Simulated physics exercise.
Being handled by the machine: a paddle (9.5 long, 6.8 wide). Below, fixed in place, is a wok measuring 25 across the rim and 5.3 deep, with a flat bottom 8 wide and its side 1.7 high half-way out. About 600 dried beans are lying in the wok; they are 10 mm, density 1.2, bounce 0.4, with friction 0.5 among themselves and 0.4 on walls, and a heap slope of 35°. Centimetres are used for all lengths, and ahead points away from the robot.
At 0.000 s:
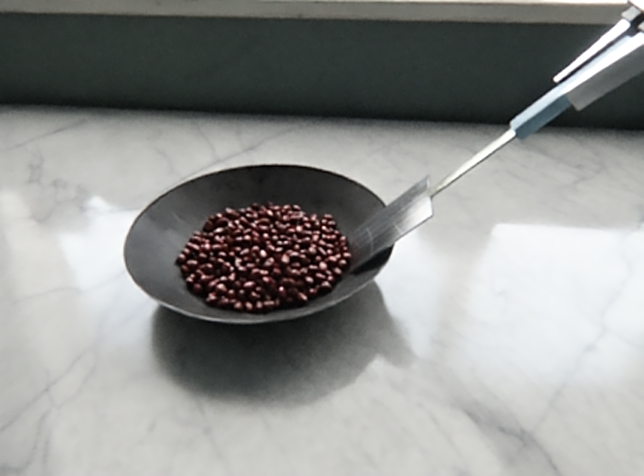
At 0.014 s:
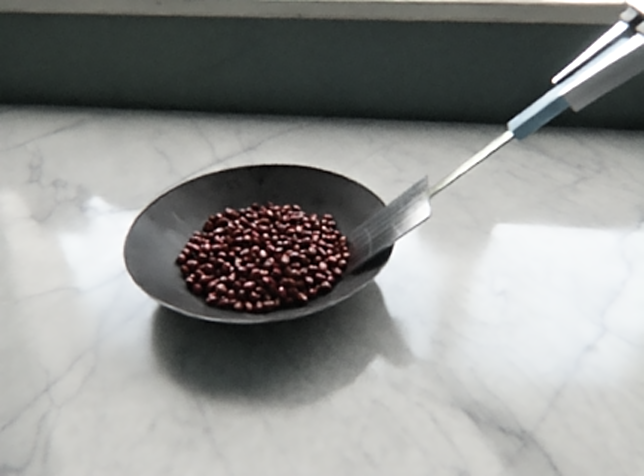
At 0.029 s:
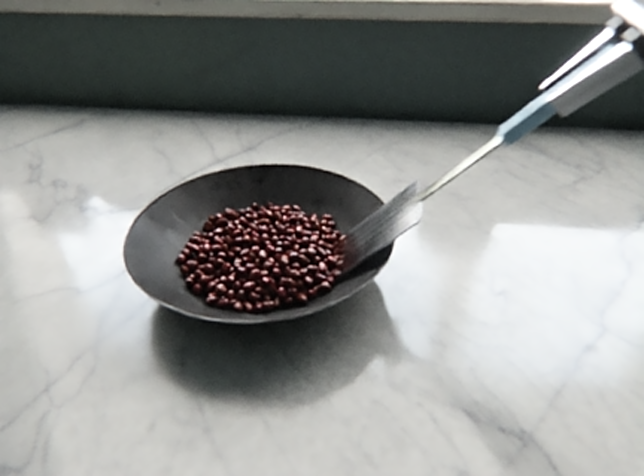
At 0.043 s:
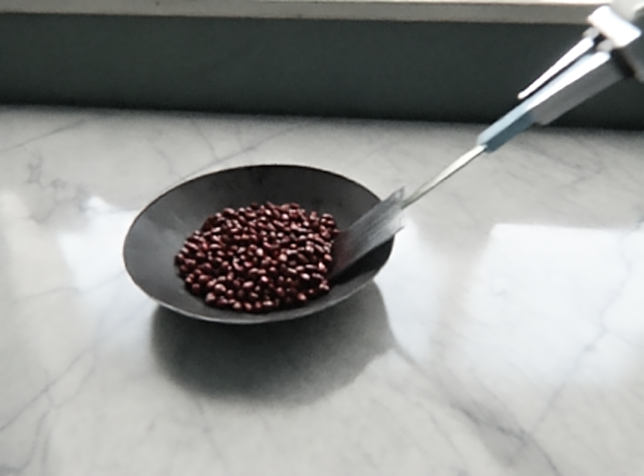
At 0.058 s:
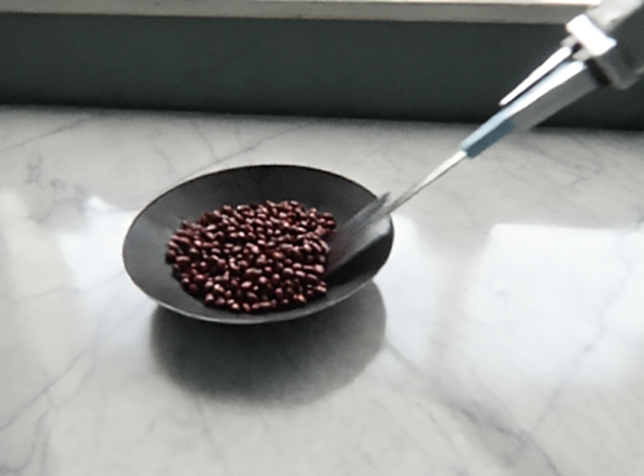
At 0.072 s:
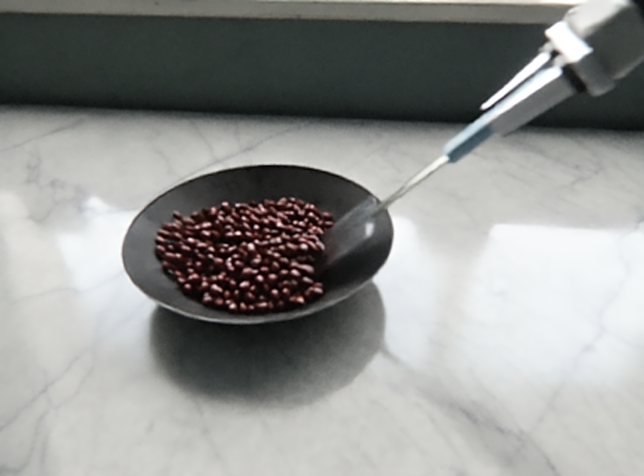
A dark, shallow wok holding a mound of glossy reddish-brown beans sits on a pale, grey-veined marble surface, seen from slightly above, with a dark band behind. A metal paddle on a thin shaft, held by a machine at the upper right, rests inside the right rim. After barely moving, it slides down and left, nudging the beans leftward, while the wok and camera stay still.
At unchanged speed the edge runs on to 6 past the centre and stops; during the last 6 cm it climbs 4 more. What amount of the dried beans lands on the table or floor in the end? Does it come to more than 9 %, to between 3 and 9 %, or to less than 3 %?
It comes to more than 9 %.
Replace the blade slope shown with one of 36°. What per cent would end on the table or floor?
It would come to roughly 20 percent.
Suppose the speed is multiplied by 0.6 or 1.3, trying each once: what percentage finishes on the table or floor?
Close to 5 and 25 percent respectively.
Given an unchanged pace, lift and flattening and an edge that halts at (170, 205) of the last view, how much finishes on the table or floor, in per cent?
Around 35 percent.
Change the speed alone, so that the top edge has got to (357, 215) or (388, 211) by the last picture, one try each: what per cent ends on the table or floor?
I'd estimate close to 25 and 10 in a hundred.
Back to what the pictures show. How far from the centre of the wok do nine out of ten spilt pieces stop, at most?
35 cm.
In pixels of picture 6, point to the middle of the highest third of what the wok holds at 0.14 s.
Near (198, 229).
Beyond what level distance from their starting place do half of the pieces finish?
Level distance of roughly 5 cm.
By 0.11 s, sloping 46°, highest piece 6 above the table; 597 in the wok.
By 0.14 s, sloping 46°, highest piece 7 above the table; 596 in the wok, 1 on the blade or in flight.
By 0.36 s, sloping 46°, highest piece 7 above the table; 466 in the wok, 92 on the table or floor, 39 on the blade or in flight.
By 1.41 s, sloping 46°, highest piece 6 above the table; 466 in the wok, 131 on the table or floor.
Final count, 466 in the wok, 131 on the table or floor. That is 22 % on the table or floor.
